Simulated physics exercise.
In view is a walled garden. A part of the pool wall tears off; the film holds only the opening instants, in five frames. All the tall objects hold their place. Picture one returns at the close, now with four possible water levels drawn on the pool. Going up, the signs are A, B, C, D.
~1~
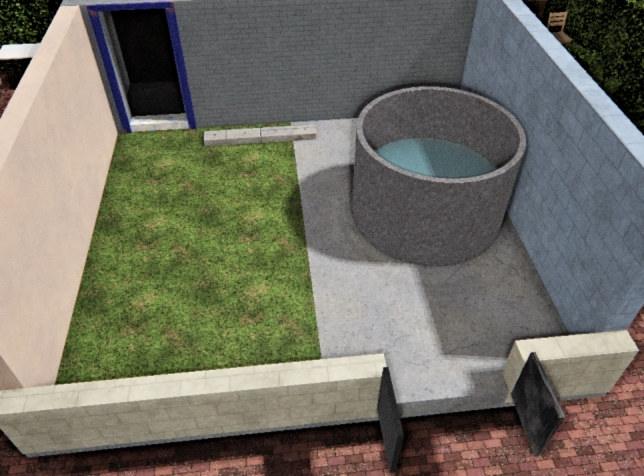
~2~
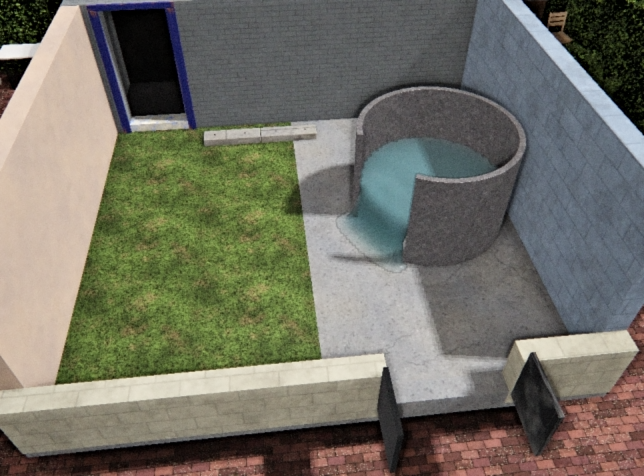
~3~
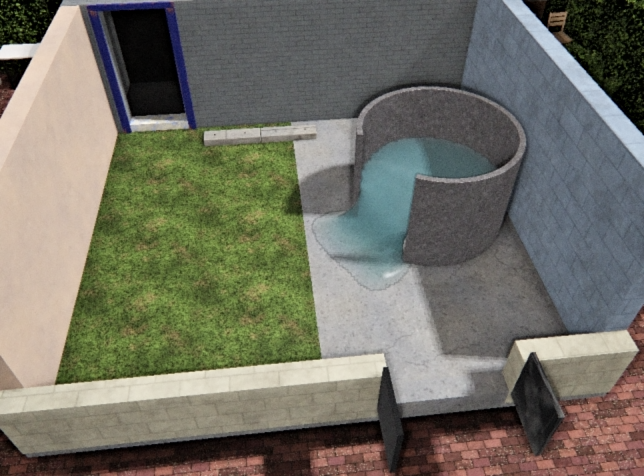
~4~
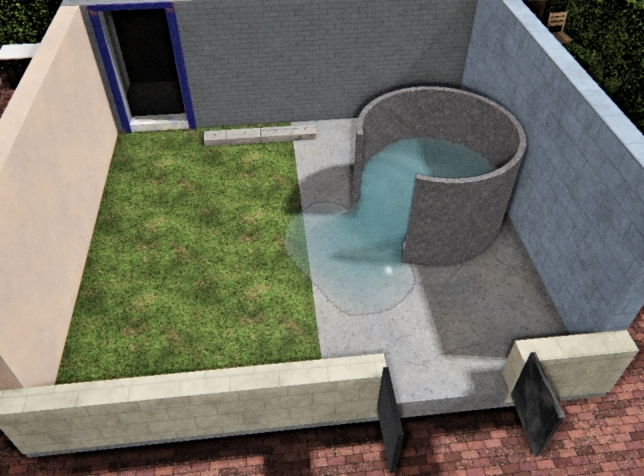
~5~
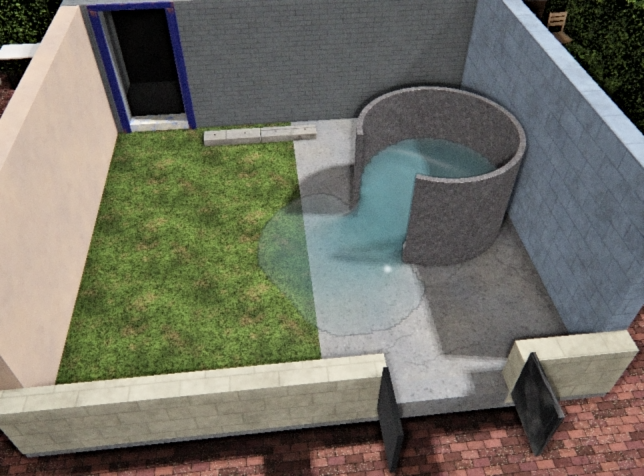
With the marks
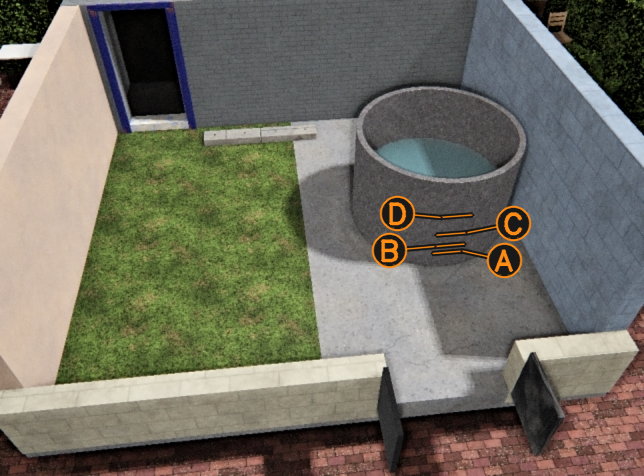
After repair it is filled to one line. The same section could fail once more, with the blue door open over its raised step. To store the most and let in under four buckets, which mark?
It is D.
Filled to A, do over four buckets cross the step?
No.
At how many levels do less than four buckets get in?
All of them.
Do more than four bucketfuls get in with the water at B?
No, not at all.
On the marked copy, A at (447, 252); B at (449, 245); C at (452, 233); D at (456, 216); from the bottom up A, B, C, D.
If A is chosen, nothing gets over.
If B is chosen, nothing gets over.
If C is chosen, nothing gets over.
If D is chosen, a bucket or two gets in.
